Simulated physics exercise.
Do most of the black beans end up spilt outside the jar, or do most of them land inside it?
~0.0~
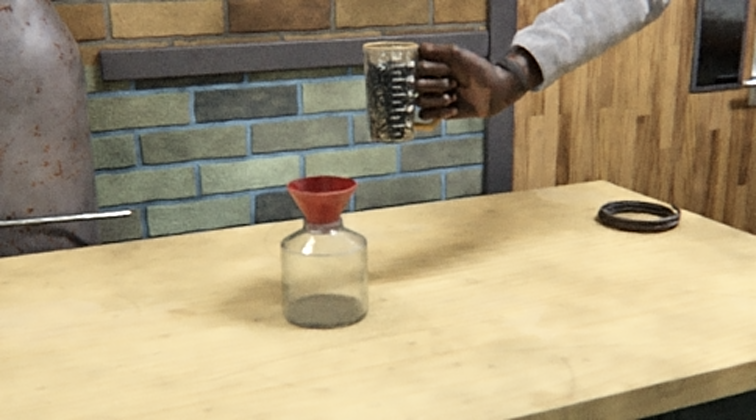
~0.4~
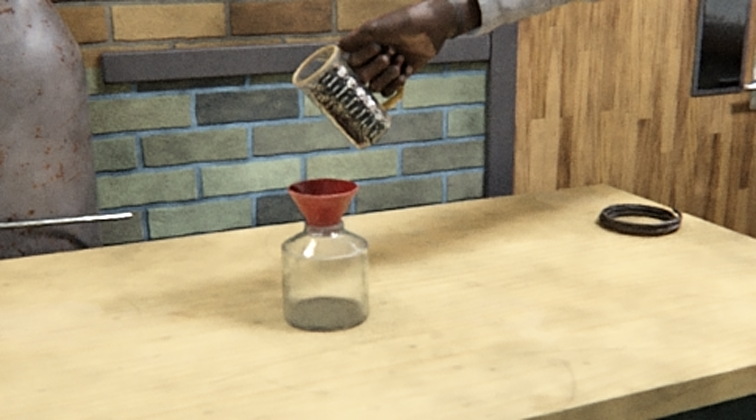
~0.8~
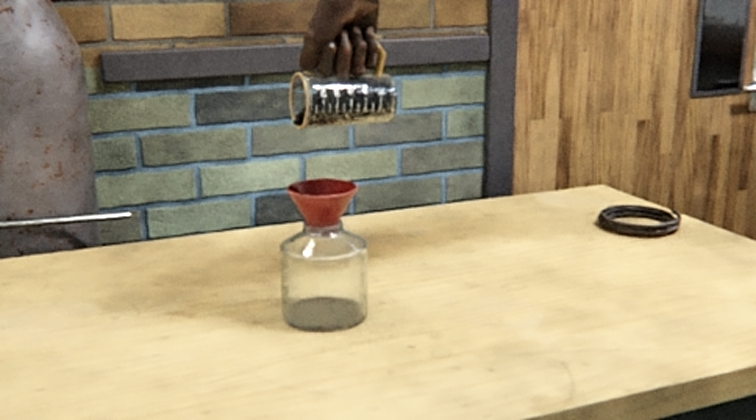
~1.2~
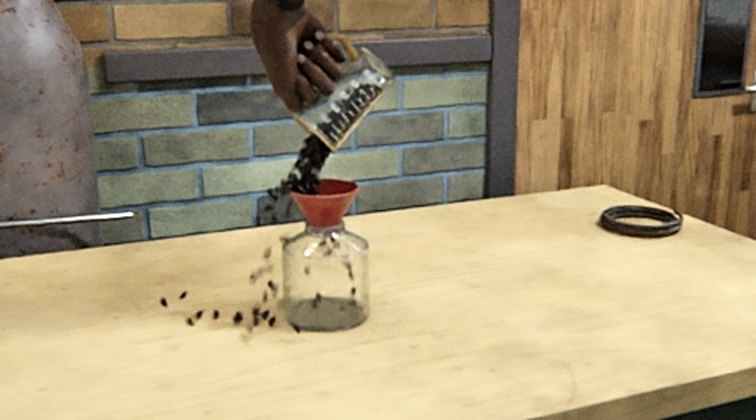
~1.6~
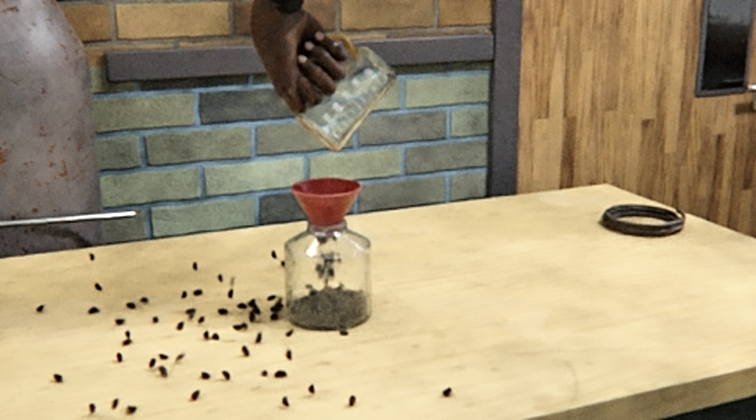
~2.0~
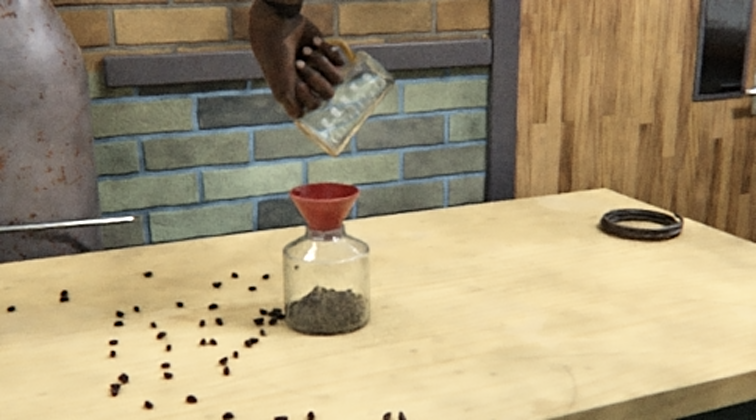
Most of the beans land inside the jar. A smaller part spills outside it, and hardly any stay in the glass or the funnel.
